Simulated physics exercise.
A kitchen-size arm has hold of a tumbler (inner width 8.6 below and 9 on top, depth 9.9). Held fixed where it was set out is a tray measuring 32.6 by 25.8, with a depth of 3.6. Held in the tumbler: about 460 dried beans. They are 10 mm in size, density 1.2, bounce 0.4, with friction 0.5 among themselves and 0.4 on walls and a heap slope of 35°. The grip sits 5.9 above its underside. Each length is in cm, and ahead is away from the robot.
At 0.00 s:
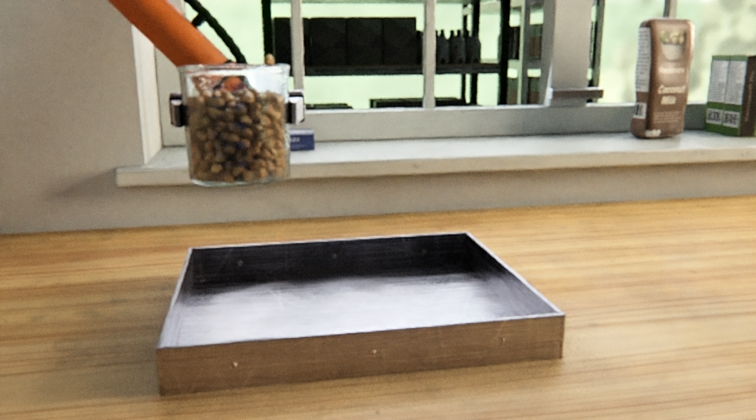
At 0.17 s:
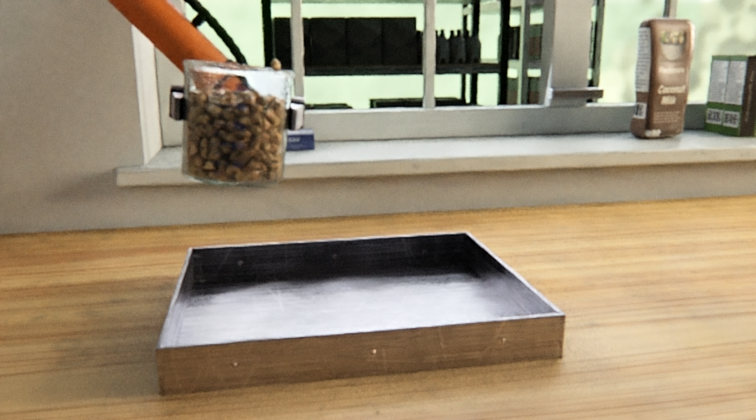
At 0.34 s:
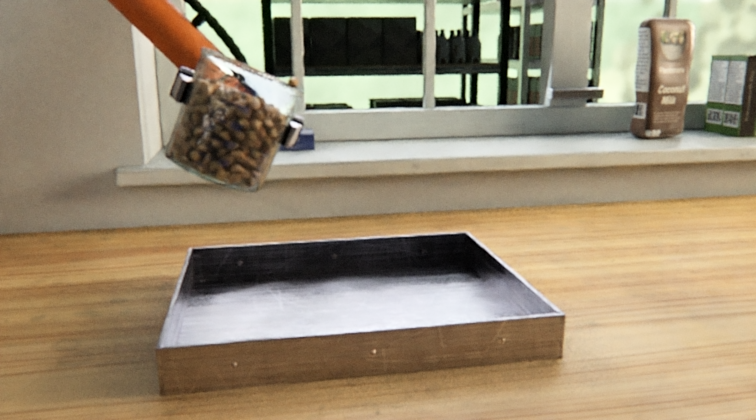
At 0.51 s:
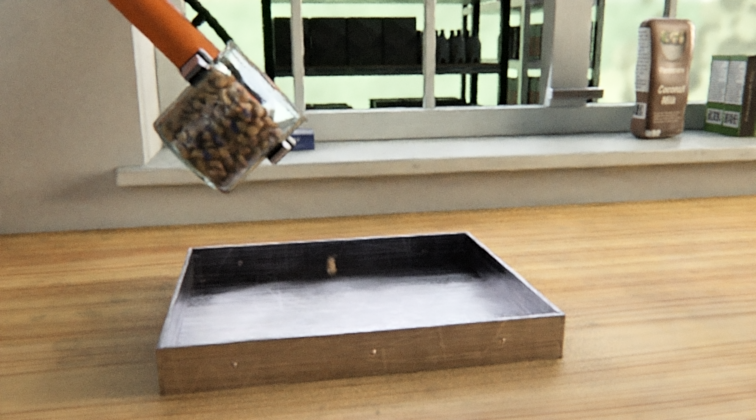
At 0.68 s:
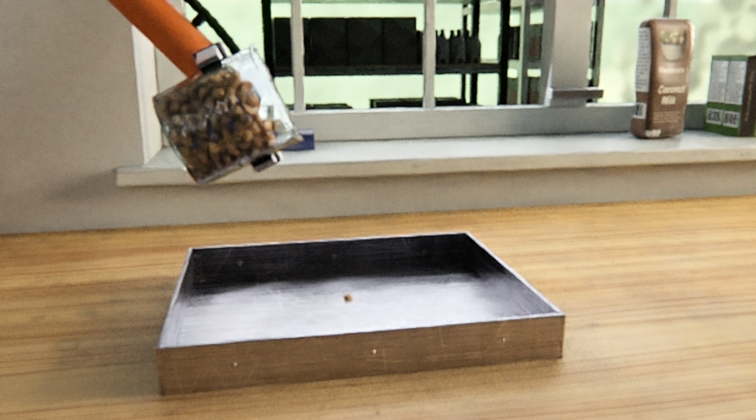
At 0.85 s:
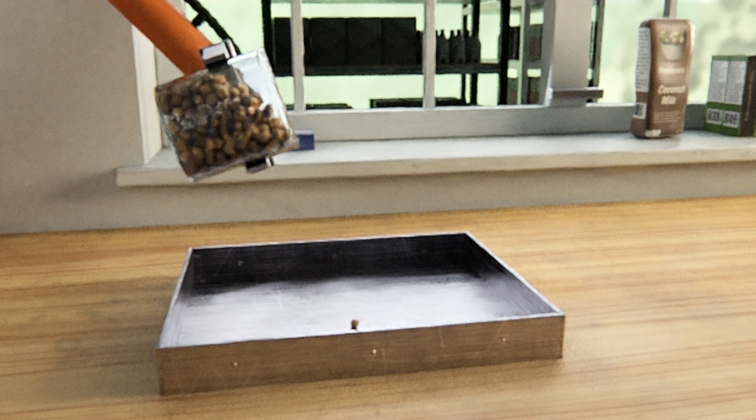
An orange robot arm tilts a clear tumbler of beans, and one bean drops into the tray.
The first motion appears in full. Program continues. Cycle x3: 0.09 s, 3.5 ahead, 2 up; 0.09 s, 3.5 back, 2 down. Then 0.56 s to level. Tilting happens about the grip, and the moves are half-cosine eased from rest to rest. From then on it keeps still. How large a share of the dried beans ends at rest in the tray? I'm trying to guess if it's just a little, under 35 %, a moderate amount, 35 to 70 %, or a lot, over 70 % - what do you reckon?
I reckon a lot.
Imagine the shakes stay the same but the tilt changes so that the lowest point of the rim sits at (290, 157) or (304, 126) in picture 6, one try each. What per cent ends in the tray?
Estimates in order: 95 % and 45 %.
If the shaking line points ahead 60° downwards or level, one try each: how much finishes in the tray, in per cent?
It comes to around 20 per cent on the first try and around 60 per cent on the second.
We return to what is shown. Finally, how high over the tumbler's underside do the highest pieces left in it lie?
The top sits some 6.0 cm up.
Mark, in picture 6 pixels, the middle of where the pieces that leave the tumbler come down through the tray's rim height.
Centre: Roughly (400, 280).
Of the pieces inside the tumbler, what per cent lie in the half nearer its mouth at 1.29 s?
Around 40 percent.
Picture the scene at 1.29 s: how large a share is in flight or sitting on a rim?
8 per cent.
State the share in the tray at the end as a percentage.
I'd guess near 80 per cent.
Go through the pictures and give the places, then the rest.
Tumbler middle at (238, 124), level; upper third of the load around (238, 108), from x 190 to 280, top at y 60; 455 in the tumbler, in the first picture.
Tumbler middle at (236, 124), tilted 7° forward; upper third of the load around (234, 109), from x 190 to 280, top at y 65, in the second picture.
Tumbler middle at (233, 123), tilted 25° forward; upper third of the load around (227, 109), from x 175 to 295, top at y 80, in the third picture.
Tumbler middle at (230, 121), tilted 47° forward; upper third of the load around (220, 104), from x 165 to 330, top at y 75; 454 in the tumbler, 1 in the tray, in the fourth picture.
Tumbler middle at (228, 118), tilted 65° forward; upper third of the load around (216, 99), from x 165 to 350, top at y 75; 454 in the tumbler, 1 in the tray, in the fifth picture.
Tumbler middle at (227, 117), tilted 72° forward; upper third of the load around (211, 101), from x 165 to 355, top at y 80; 454 in the tumbler, 1 in the tray, in the sixth picture.
After 1.29 s, tilted 72° forward, highest piece 22 above the table; 266 in the tray, 151 in the tumbler, 1 on the table or floor, 37 in flight or on a rim.
After 1.73 s, tilted 24° forward, highest piece 22 above the table; 360 in the tray, 93 in the tumbler, 2 on the table or floor.
After 2.15 s, level, highest piece 21 above the table; 360 in the tray, 93 in the tumbler, 2 on the table or floor.
After 3.20 s, level, highest piece 21 above the table; 360 in the tray, 93 in the tumbler, 2 on the table or floor.
At rest, 360 in the tray, 93 in the tumbler, 2 on the table or floor. That is 79 % in the tray.
